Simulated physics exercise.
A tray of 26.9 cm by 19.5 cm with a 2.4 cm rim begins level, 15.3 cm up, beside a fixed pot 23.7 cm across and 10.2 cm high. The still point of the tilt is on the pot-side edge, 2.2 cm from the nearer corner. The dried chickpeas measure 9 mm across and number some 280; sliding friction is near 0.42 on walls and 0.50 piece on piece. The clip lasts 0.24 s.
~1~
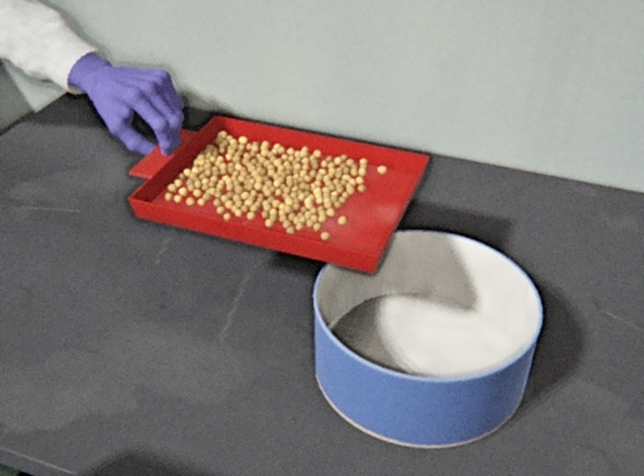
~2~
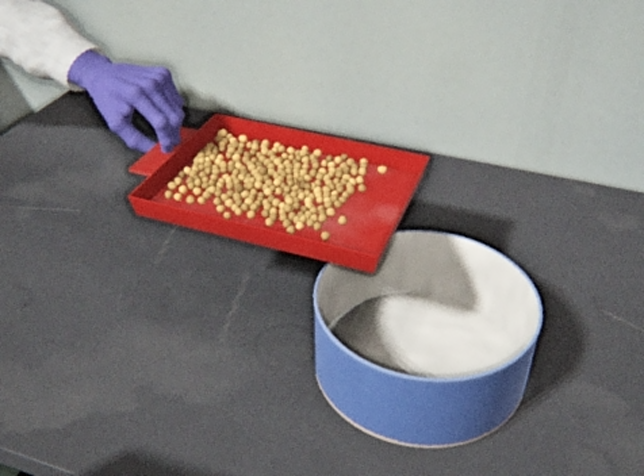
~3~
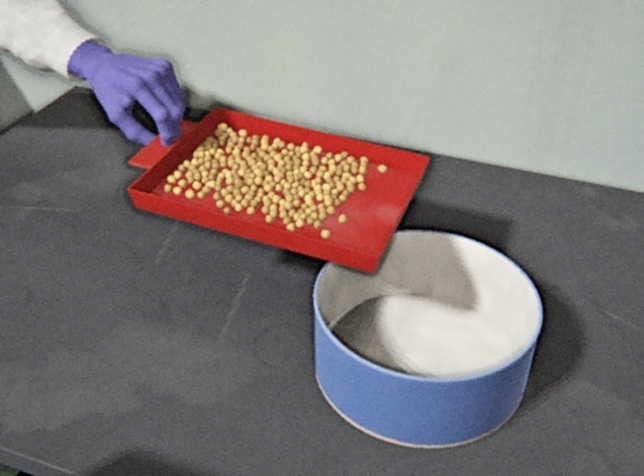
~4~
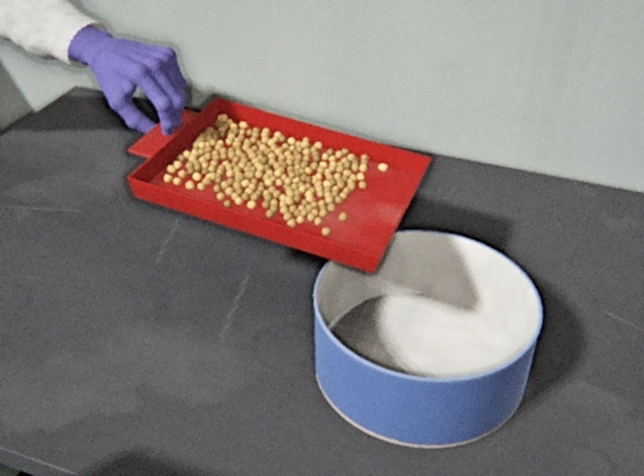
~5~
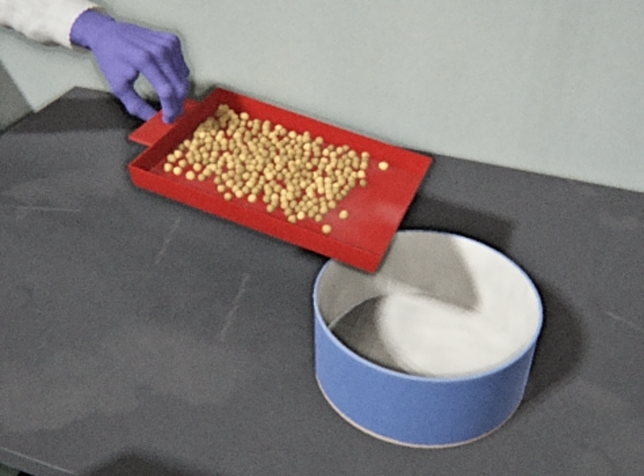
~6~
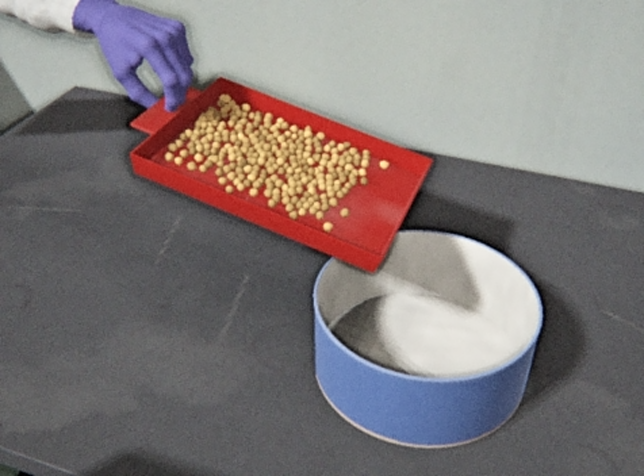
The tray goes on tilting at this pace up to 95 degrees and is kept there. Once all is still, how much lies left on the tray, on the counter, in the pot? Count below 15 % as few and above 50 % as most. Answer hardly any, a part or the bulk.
Left on the tray: Hardly any; on the counter: A part; in the pot: The bulk.
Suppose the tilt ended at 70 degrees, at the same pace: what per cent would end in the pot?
Then about 10 per cent.
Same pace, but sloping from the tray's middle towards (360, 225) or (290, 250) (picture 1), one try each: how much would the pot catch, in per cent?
Some 100 and 40 per cent.
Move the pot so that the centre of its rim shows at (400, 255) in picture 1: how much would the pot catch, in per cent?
Some 100 per cent.
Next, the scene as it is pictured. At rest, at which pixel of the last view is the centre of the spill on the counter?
At about (464, 276).
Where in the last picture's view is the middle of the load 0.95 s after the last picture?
At about (402, 191).
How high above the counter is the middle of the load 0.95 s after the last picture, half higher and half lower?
Some 18 cm.
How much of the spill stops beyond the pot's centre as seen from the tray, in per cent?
About 60 per cent.
Then, 0.57 s after the last picture, tilt 51 degrees; the tray holds 100 %, the pot 0 %.
Then, 0.95 s after the last picture, tilt 77 degrees; the tray holds 90 %, the pot 5 %.
Then, 1.42 s after the last picture, tilt 95 degrees; the tray holds 50 %, the pot 35 %.
In the end, tray 0 %, counter 30 %, pot 75 %.
